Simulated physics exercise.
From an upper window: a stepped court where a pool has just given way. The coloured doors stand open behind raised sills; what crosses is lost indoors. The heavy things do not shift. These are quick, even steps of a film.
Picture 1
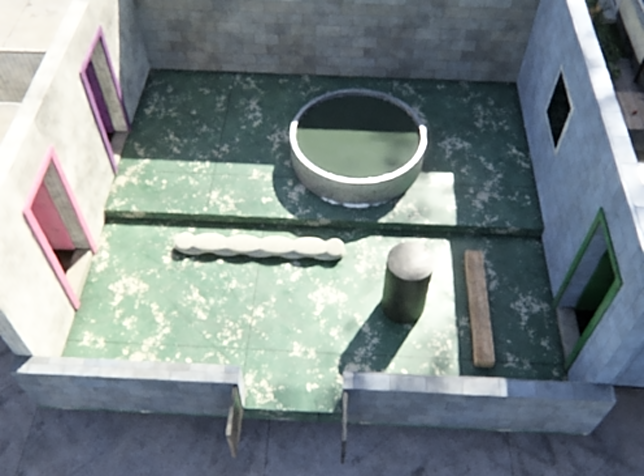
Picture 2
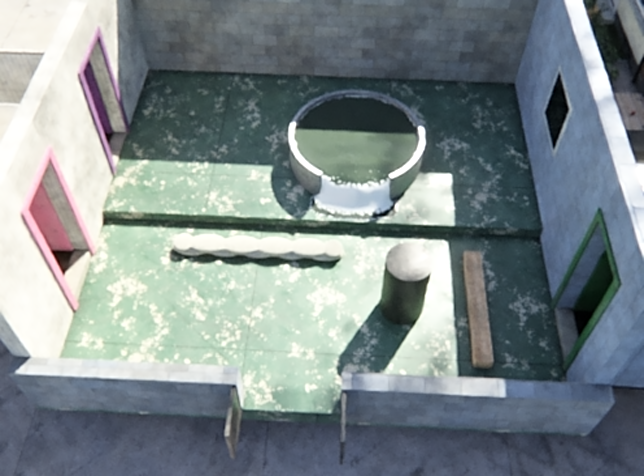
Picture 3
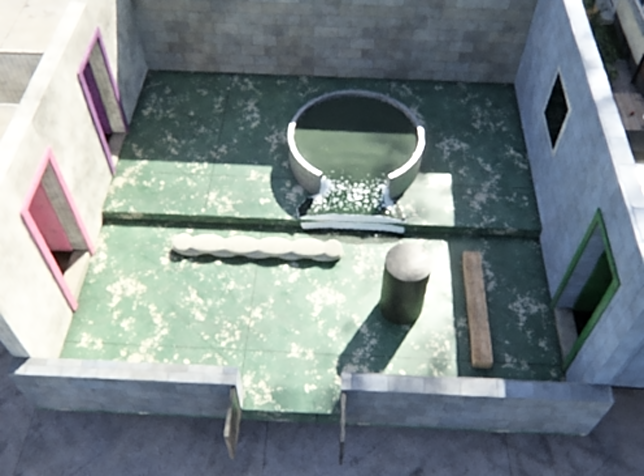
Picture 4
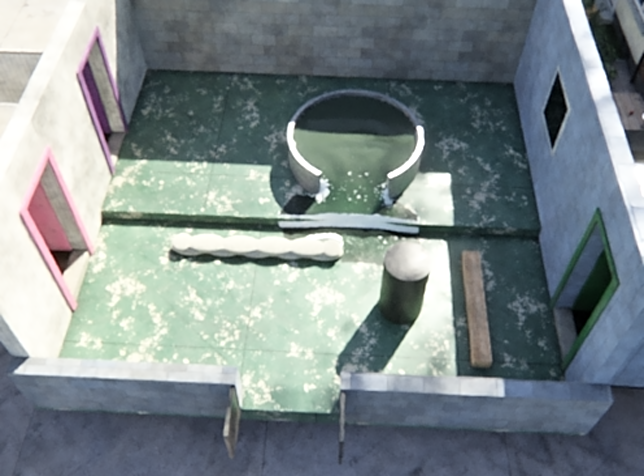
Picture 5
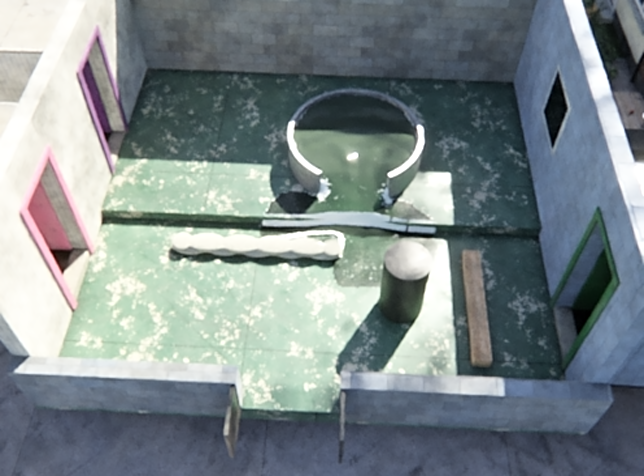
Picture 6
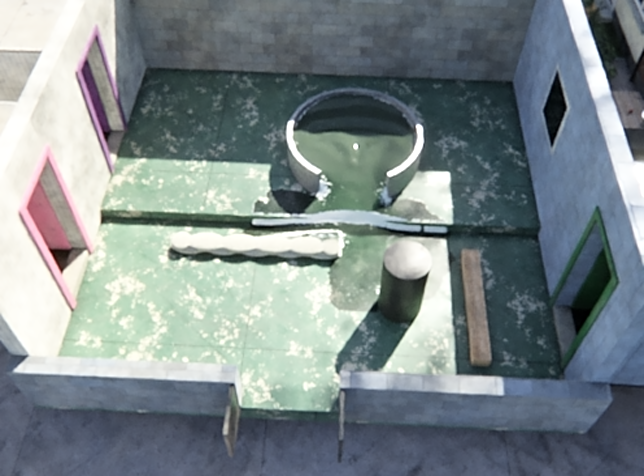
At first, a round pool stands whole and still on the upper level of a walled, stepped green court. Then its front wall breaks open, and water gushes through the gap in a white, foamy burst. The water spreads over the step onto the lower level, around the short pillar, as the pool's level drops.
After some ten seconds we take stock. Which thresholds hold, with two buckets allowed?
In the end: The pink door admits no more than that; the purple door admits no more than that; the green door admits no more than that.
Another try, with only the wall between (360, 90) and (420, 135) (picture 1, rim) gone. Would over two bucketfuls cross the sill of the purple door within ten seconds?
My reading: The purple one lets less in.
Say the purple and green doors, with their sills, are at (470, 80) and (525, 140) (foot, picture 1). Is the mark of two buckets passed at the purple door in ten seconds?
Then: Purple keeps below it.
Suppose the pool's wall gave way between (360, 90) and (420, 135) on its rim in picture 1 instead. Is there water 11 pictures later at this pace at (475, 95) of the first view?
Verdict: Wet.
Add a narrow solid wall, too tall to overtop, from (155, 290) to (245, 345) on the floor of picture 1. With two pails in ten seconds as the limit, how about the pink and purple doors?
In short: The pink one stays under; the purple one keeps below it.
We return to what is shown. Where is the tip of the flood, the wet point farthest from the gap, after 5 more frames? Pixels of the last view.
Roughly at (394, 398).
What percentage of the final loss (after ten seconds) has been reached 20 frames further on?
Some 35 per cent.
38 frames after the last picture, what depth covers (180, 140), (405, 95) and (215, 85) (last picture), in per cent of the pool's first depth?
In that order: 0, 0 and 0 per cent.
A moment on, water covers 15 % of the floor; the pink door not reached, the purple door not reached, the green door not reached.
Next, water covers 25 % of the floor; the pink door not reached, the purple door not reached, the green door not reached.
Then, water covers 30 % of the floor; the pink door wet at the sill, nothing in, the purple door not reached, the green door wet at the sill, nothing in.
Later, water covers 40 % of the floor; the pink door wet at the sill, nothing in, the purple door not reached, the green door wet at the sill, nothing in.
In the end, water covers 45 % of the floor; the pink door wet at the sill, nothing in, the purple door not reached, the green door wet at the sill, nothing in.
